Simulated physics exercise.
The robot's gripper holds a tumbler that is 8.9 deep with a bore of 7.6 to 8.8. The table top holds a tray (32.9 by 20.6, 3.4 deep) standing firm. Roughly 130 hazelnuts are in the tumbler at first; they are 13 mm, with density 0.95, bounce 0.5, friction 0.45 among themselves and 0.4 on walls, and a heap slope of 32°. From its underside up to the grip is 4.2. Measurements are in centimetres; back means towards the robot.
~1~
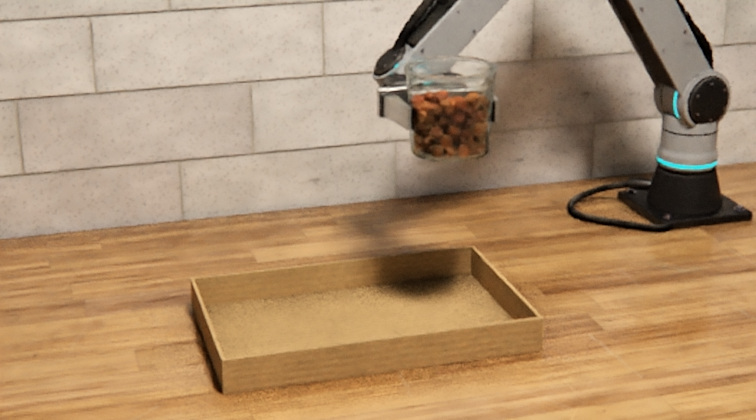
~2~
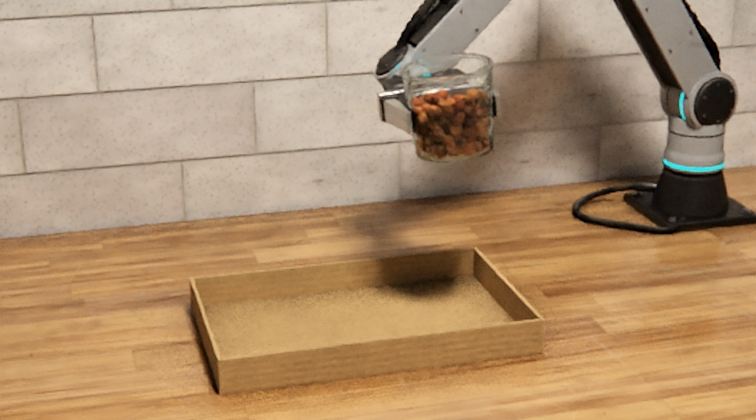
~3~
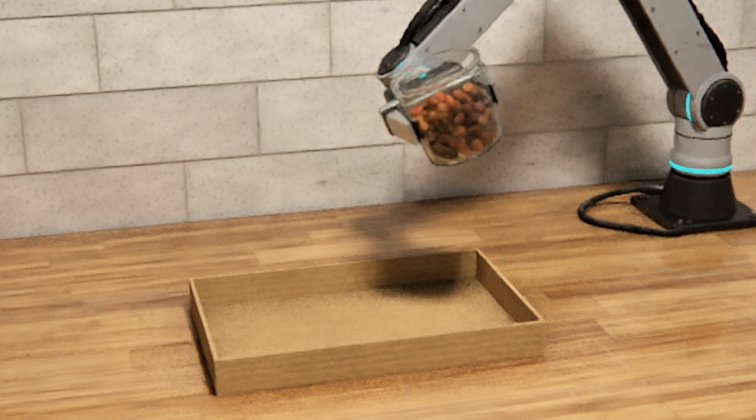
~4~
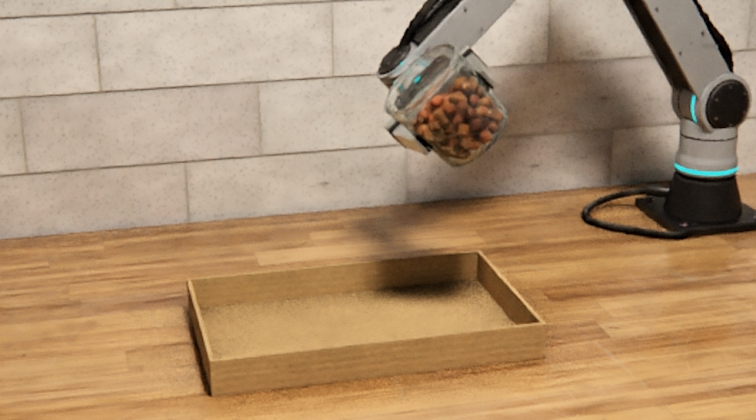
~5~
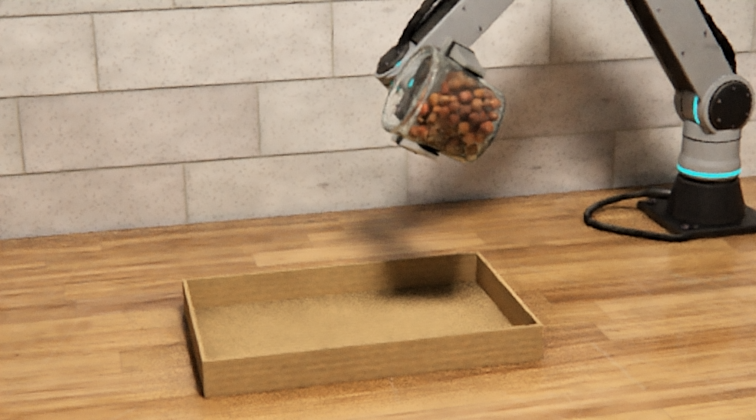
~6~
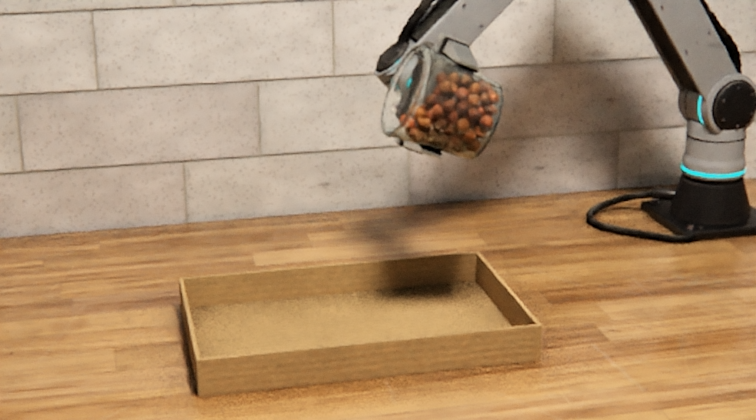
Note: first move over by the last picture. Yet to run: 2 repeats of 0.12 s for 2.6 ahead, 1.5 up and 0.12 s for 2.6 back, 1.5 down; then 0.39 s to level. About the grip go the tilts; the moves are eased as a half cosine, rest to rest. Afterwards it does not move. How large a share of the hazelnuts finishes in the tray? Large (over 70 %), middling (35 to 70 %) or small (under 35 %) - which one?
Small.
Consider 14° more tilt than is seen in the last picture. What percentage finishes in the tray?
Roughly 60 percent.
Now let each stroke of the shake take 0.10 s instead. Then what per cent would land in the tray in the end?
In that case some 35 per cent.
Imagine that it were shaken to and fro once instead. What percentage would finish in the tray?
Probably about 10 in a hundred.
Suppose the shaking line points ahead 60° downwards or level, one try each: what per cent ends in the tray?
You'd get some 5 per cent with the first setting and some 20 per cent with the second.
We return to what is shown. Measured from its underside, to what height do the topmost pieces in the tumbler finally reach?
Top of the fill: Near 7.0 cm.
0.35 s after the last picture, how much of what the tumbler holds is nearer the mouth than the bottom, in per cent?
My estimate is near 45 per cent.
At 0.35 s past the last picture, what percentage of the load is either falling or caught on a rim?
Reading at that time: Some 2 per cent.
Then, 0.35 s on, tilted 66° forward, highest piece 27 above the table; 122 in the tumbler, 7 in the tray, 3 in flight or on a rim.
Then, 0.70 s on, tilted 27° forward, highest piece 27 above the table; 105 in the tumbler, 26 in the tray, 1 in flight or on a rim.
Then, 1.07 s on, level, highest piece 26 above the table; 105 in the tumbler, 27 in the tray.
Then, 2.12 s on, level, highest piece 26 above the table; 105 in the tumbler, 27 in the tray.
In the end, 105 in the tumbler, 27 in the tray. That is 20 % in the tray.
